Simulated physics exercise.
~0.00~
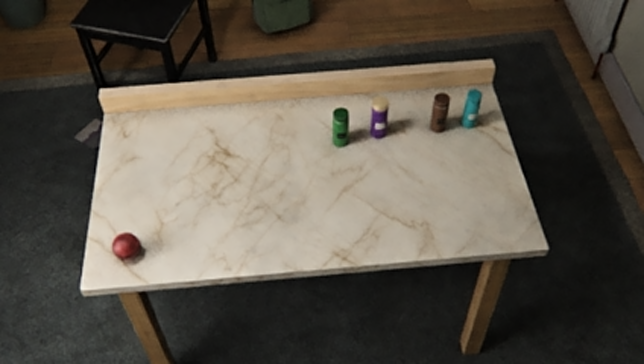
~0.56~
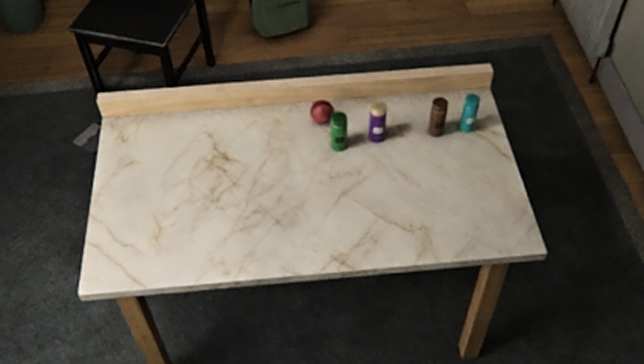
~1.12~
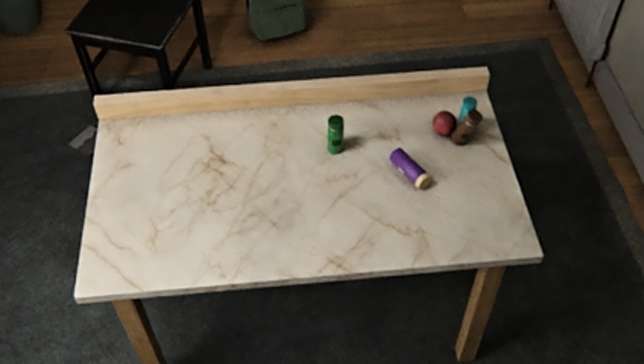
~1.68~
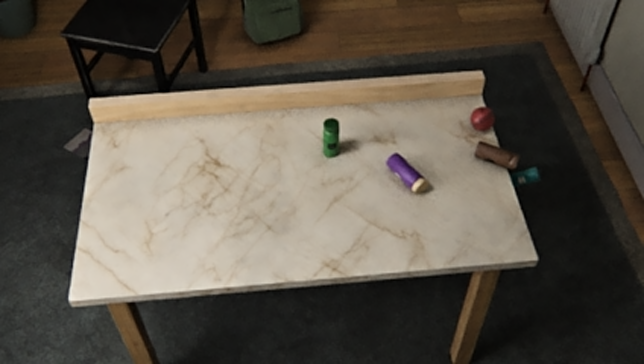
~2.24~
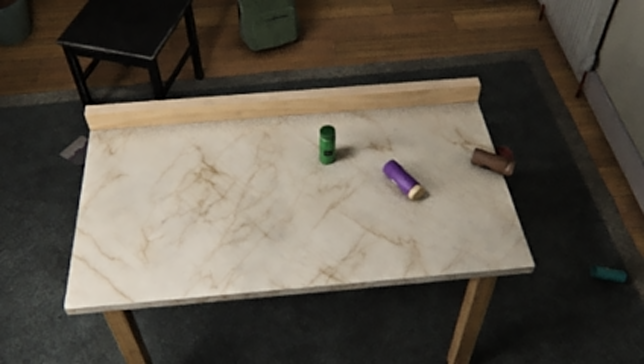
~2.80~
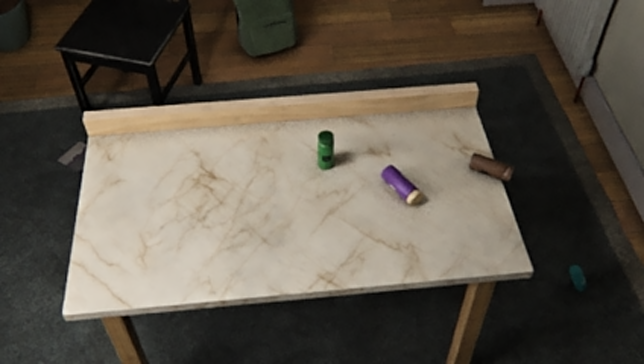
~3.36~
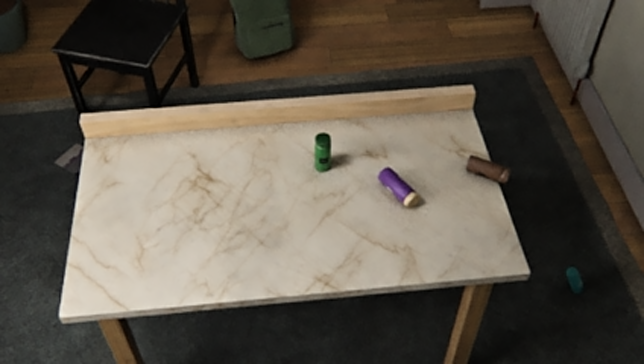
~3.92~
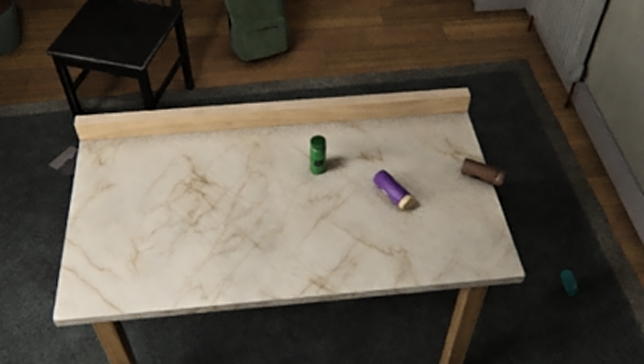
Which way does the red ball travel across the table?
The red ball travels to the right, first heading toward the far rail and then on toward the right end of the table.
A pale, marble-patterned table with a wooden rail along its far side stands on a dark rug, seen from above, with a black stool behind it. A red ball sits near the left front corner, while green, purple, brown and turquoise shakers stand toward the far right. The ball travels to the rail behind the green shaker, then moves right among the others. The purple shaker topples, the brown one tips over, and the turquoise one drops off the right side. Finally, the turquoise shaker is on the rug, the ball is out of sight, the purple and brown shakers lie on the table, and the green one still stands.
